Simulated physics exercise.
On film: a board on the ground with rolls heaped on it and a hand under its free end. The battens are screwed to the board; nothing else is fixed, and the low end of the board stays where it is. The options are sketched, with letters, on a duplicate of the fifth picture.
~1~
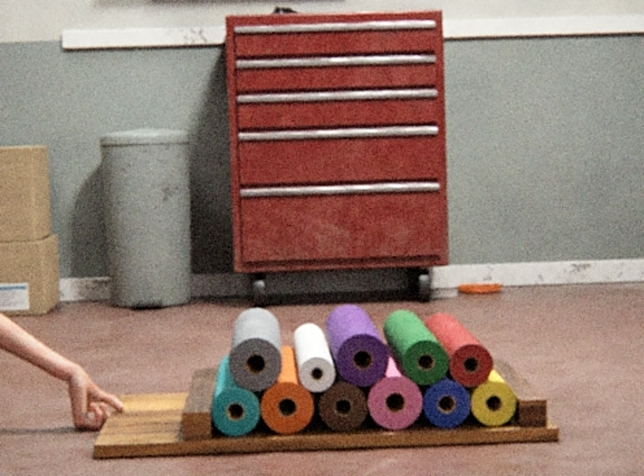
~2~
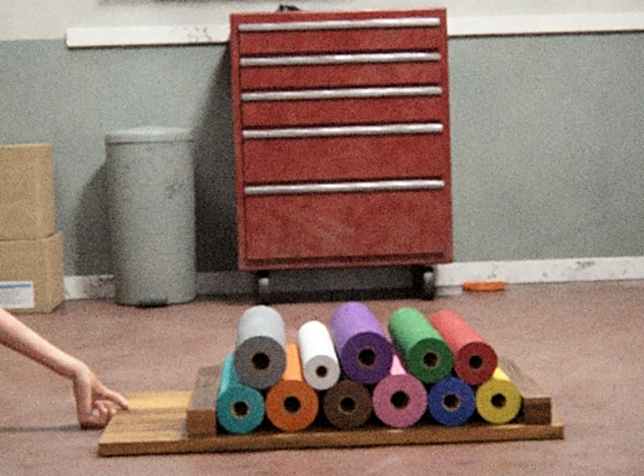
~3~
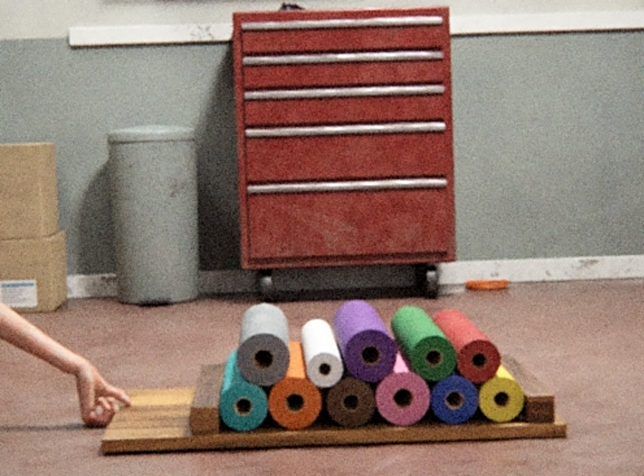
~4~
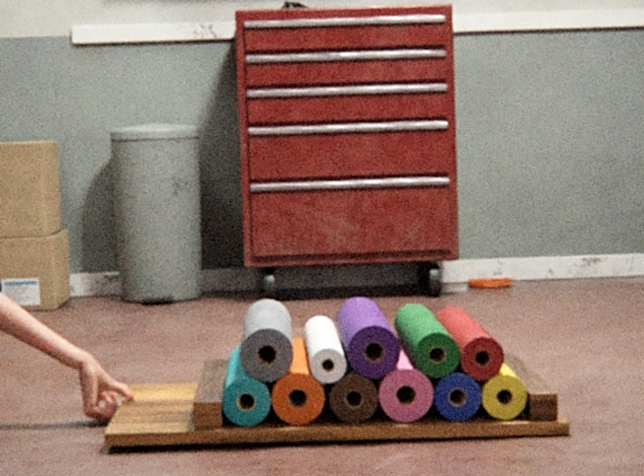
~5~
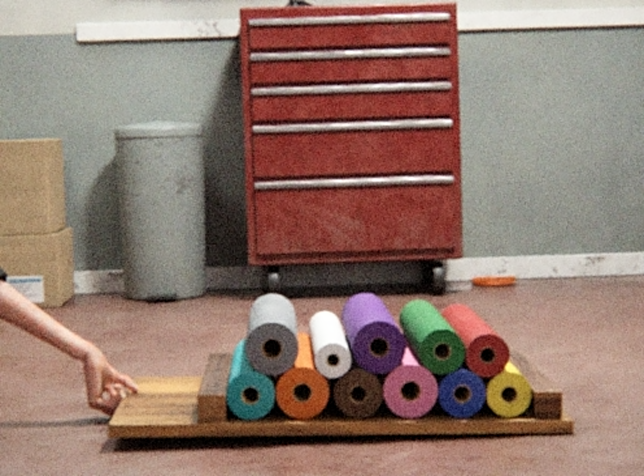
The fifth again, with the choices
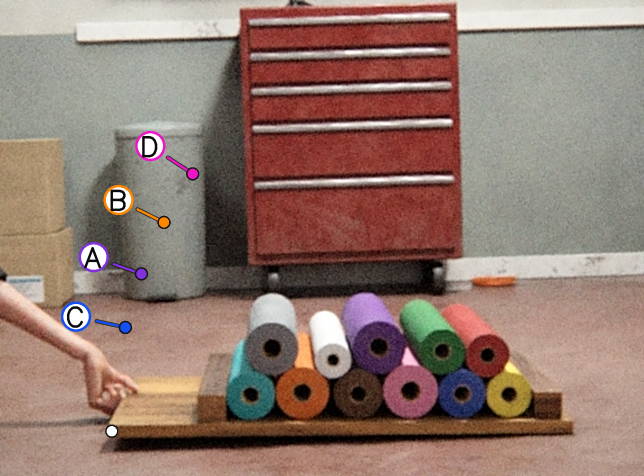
A pile of colourful rolls sat between wooden strips on a board on the floor, barely shifting, while a hand at the board's left end raised it very slightly.
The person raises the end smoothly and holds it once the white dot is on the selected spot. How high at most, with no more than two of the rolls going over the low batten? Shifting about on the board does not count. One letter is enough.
Up to B.
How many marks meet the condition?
Three of them.
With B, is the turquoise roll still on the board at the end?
Yes.
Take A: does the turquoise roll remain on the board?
Yes, with A.
On the marked copy, A at (141, 274); B at (164, 222); C at (125, 327); D at (193, 174); the white dot at (112, 431).
With B. Early on, board at 17°.
Further on, board at 28°.
At the end, board at 28°, two over the low batten (green, red).
As for the rest, A none over the low batten; C none over the low batten; D five over the low batten.
